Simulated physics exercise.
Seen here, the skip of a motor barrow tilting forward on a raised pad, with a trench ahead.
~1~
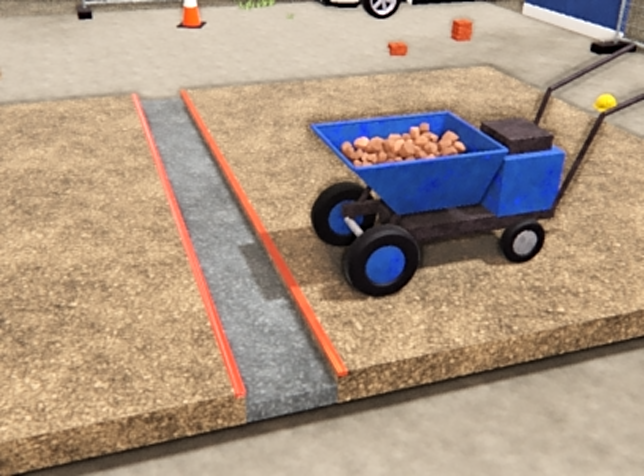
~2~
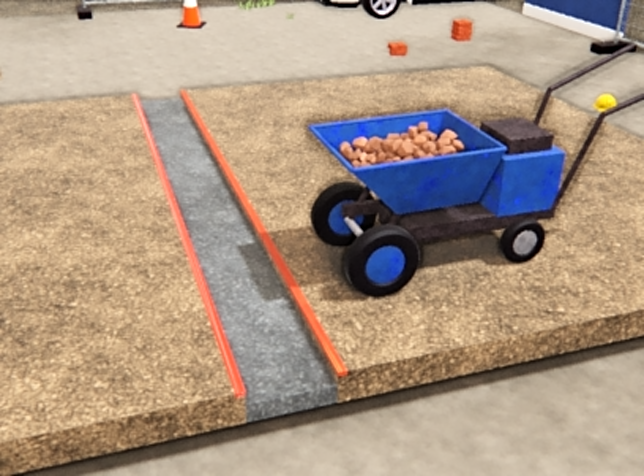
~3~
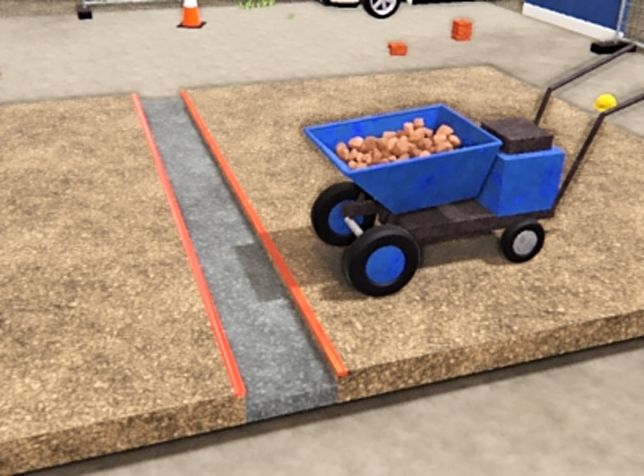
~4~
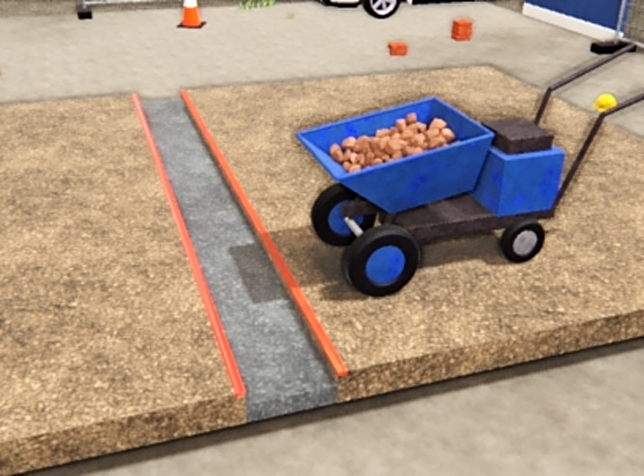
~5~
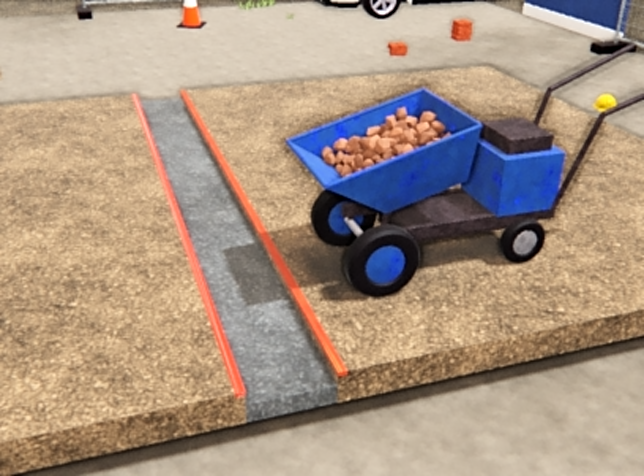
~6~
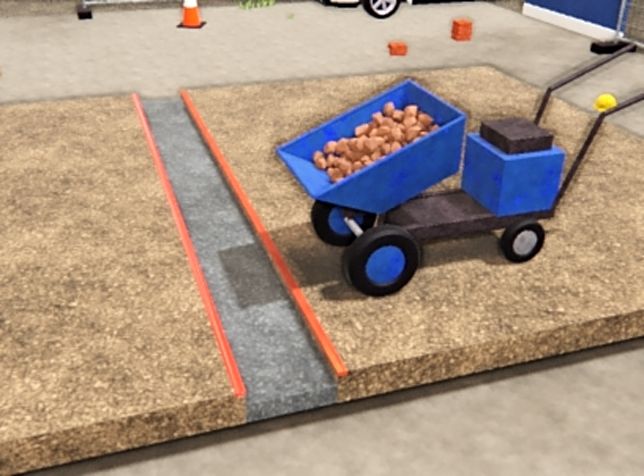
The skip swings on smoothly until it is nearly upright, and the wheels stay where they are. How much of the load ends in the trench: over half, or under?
The trench ends with the larger part of it.
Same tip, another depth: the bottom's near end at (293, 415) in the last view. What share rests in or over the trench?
Close to 100 per cent.
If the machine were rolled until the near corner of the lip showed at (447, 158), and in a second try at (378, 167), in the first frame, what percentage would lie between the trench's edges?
In turn 40 and 80 in a hundred.
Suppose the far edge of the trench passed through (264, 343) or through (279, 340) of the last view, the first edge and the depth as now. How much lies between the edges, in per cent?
First some 20, then 10 per cent.
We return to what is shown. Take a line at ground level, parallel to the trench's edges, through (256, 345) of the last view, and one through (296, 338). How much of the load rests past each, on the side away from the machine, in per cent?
About 40 and 70 per cent.
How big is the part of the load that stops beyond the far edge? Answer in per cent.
About 15 per cent.
Just after the last frame, skip tipped steeply; every one in the skip.
A moment on, skip tipped right over; roughly half in the skip; roughly half in or heaped over the trench; about a tenth beyond it.
Further on, skip tipped right over; roughly a quarter in the skip; roughly two thirds in or heaped over the trench; about a tenth beyond it.
When it is over, skip tipped right over; roughly a quarter in the skip; roughly two thirds in or heaped over the trench; about a tenth beyond it.
